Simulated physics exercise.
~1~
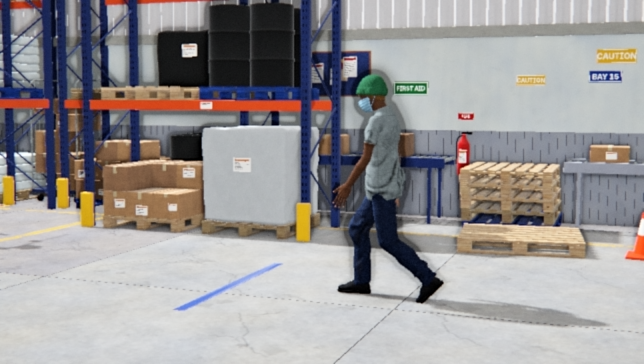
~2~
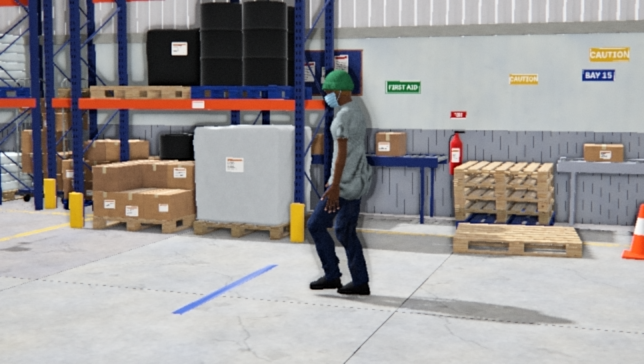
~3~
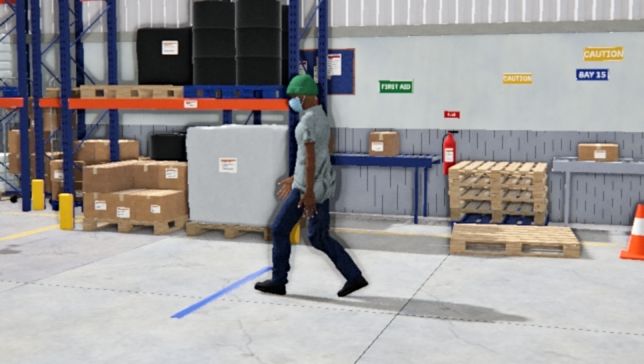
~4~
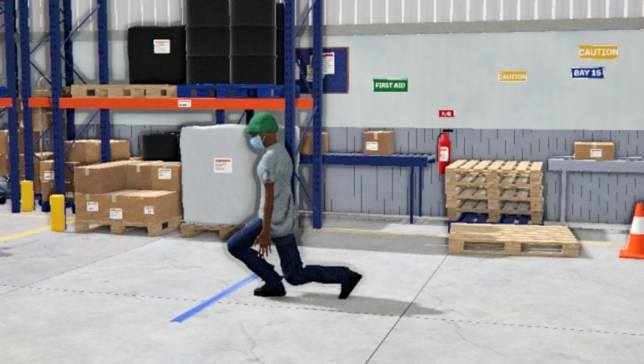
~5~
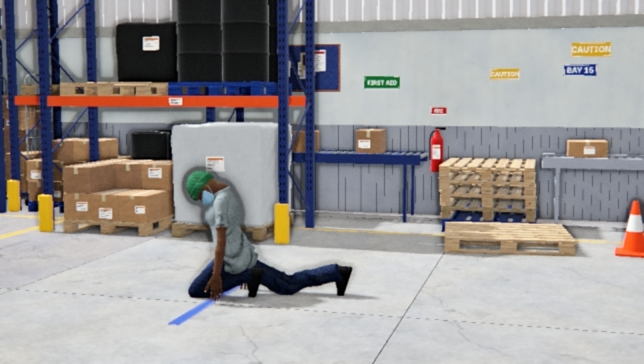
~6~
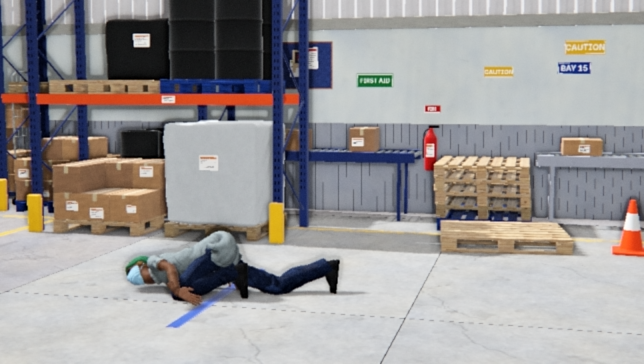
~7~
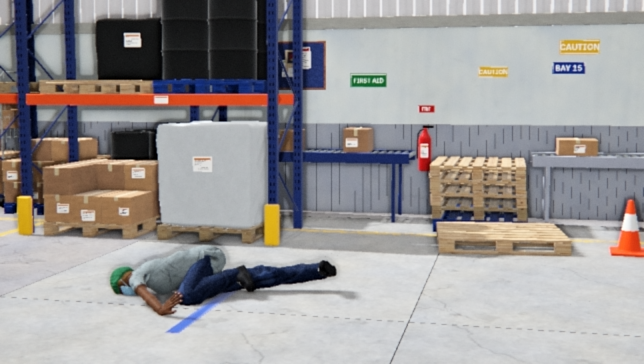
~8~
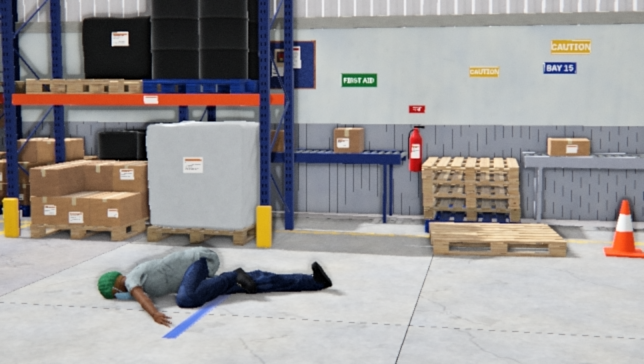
In a warehouse, a person in a green cap walks left, crumples, and lies across blue tape.
